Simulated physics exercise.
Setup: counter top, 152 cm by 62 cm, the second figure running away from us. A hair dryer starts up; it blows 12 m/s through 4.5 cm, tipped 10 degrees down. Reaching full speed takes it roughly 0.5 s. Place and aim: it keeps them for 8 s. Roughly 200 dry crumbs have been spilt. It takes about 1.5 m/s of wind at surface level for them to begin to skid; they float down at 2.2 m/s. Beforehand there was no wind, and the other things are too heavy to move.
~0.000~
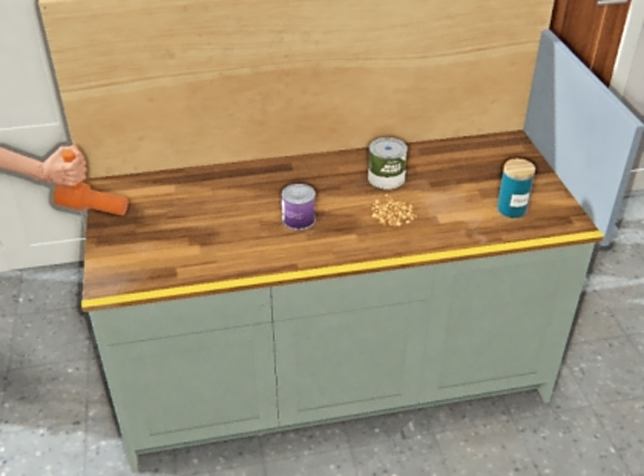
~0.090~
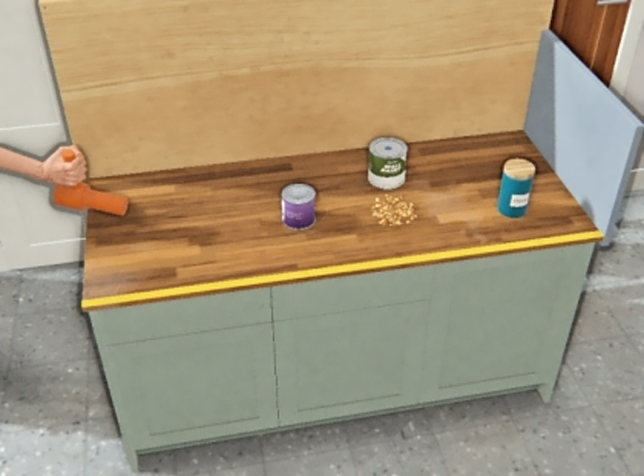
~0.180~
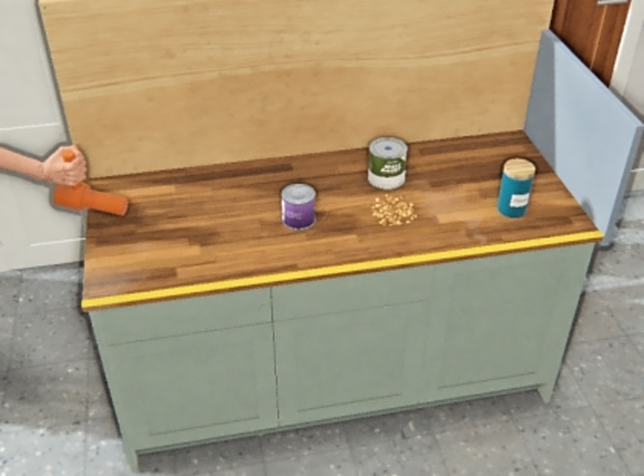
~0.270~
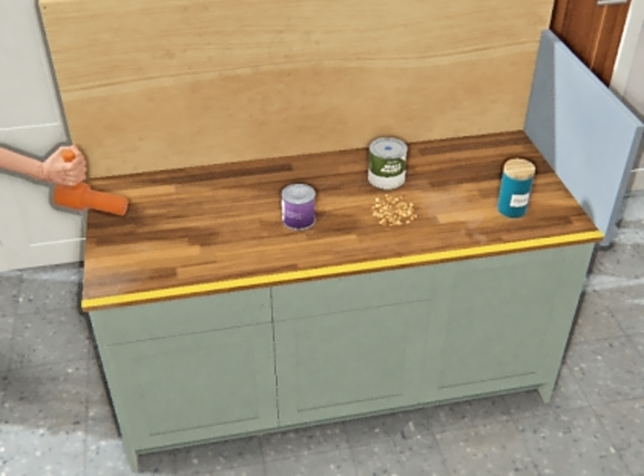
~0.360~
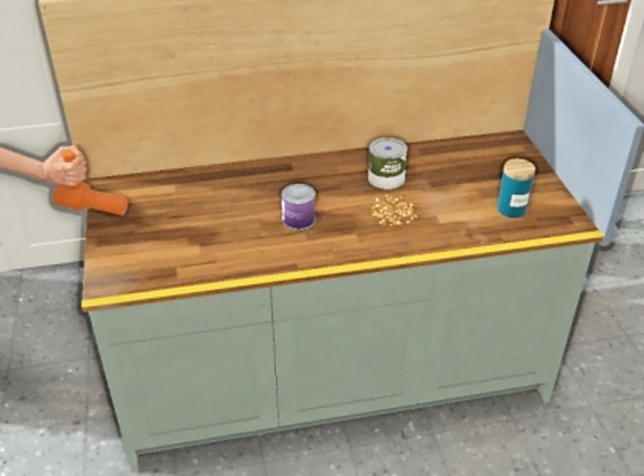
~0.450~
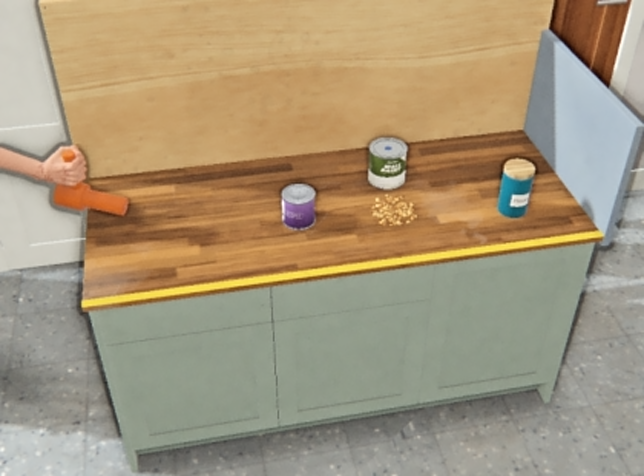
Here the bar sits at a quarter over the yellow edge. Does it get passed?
Answer: No.
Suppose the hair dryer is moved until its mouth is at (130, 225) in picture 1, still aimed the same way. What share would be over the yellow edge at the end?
Some 0 %.
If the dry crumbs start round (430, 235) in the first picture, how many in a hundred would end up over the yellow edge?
Share at the end: About 60 %.
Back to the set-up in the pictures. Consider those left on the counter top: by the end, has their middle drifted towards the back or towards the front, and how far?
Toward the rear, roughly 5 cm.
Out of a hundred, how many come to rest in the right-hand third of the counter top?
About 60 percent.
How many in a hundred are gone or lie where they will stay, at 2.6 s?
Roughly 10 per cent of them.
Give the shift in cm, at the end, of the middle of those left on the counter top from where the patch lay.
15 cm.
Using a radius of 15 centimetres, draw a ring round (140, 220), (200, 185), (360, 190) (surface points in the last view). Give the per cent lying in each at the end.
I would say some 0 %, 0 % and 30 % respectively.
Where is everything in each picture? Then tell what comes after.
The middle of the dry crumbs is near (392, 211), none has stirred yet and the mouth of the hair dryer is at (125, 207), in the first picture.
The middle of the dry crumbs is near (392, 211), none has stirred yet and the yellow edge is centred on (357, 270), in the second picture.
The middle of the dry crumbs is near (392, 211), none has stirred yet, the top of a tin is at (388, 148) and the top of a tin is at (298, 194), in the third picture.
The middle of the dry crumbs is near (392, 211) and none has stirred yet, in the fourth picture.
The middle of the dry crumbs is near (392, 211) and none has stirred yet, in the fifth picture.
The middle of the dry crumbs is near (392, 211) and none has stirred yet, in the sixth picture.
After 1.6 s the count stands so, 0 % are over the yellow edge; the middle of those still in play is near (408, 206).
After 2.6 s the count stands so, 0 % are over the yellow edge; the middle of those still in play is near (414, 203).
After 4.4 s the count stands so, 0 % are over the yellow edge; the middle of those still in play is near (423, 203).
After 8.0 s, at the end, 0 % are over the yellow edge; the middle of those still in play is near (435, 200).
